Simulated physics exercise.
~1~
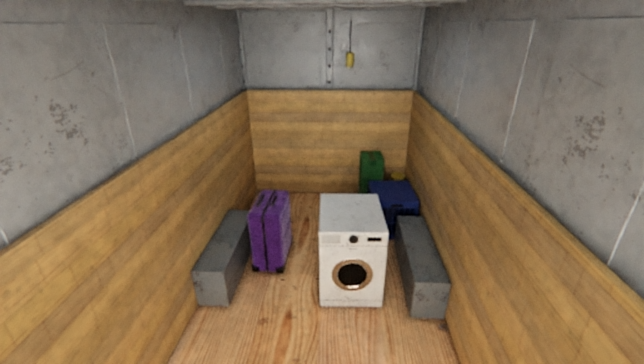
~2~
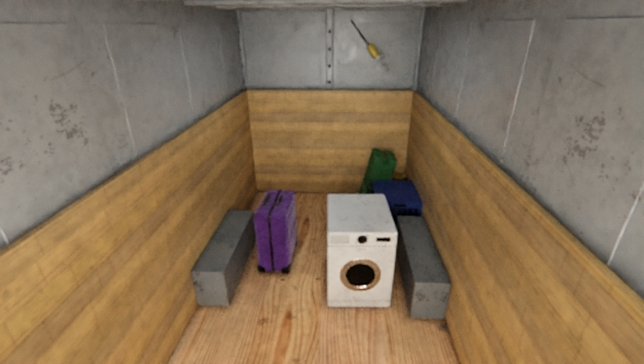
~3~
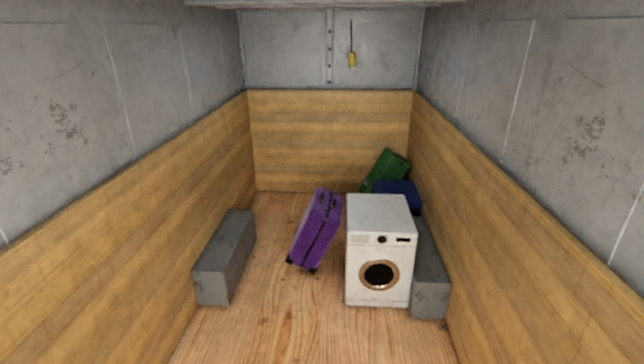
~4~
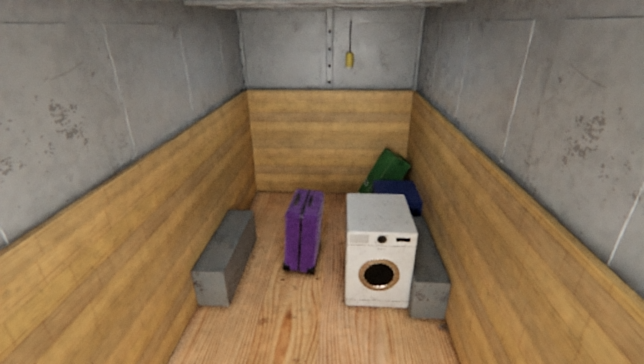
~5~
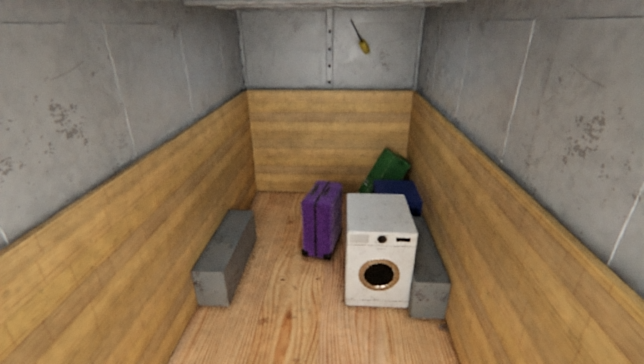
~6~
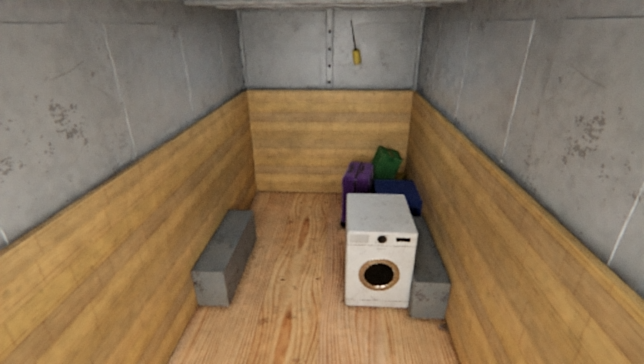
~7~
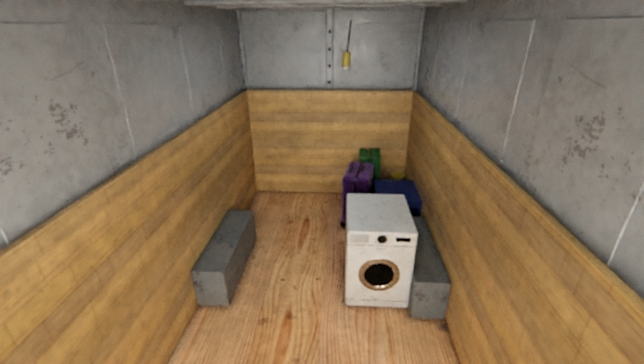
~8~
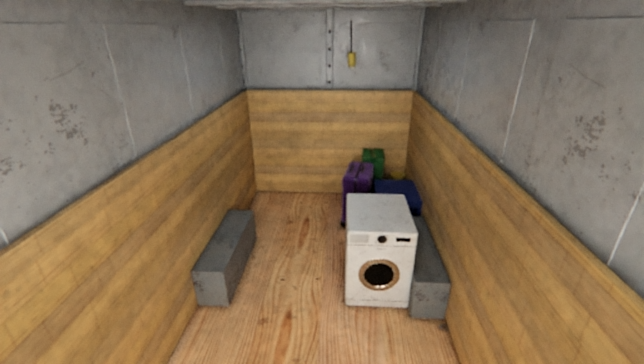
Inside a cargo hold with a plank floor and wood-lined lower walls, a purple suitcase, a white washing machine, and green and blue luggage stand between two low grey boxes. The washing machine slides right as the green case leans over and the lamp swings on its cord. The purple suitcase moves right too, tips sharply, then settles back upright. It then travels toward the far wall, ending behind the washing machine beside the other luggage. Finally the green case rights itself, and everything stands still, with the washing machine against the right-hand box.
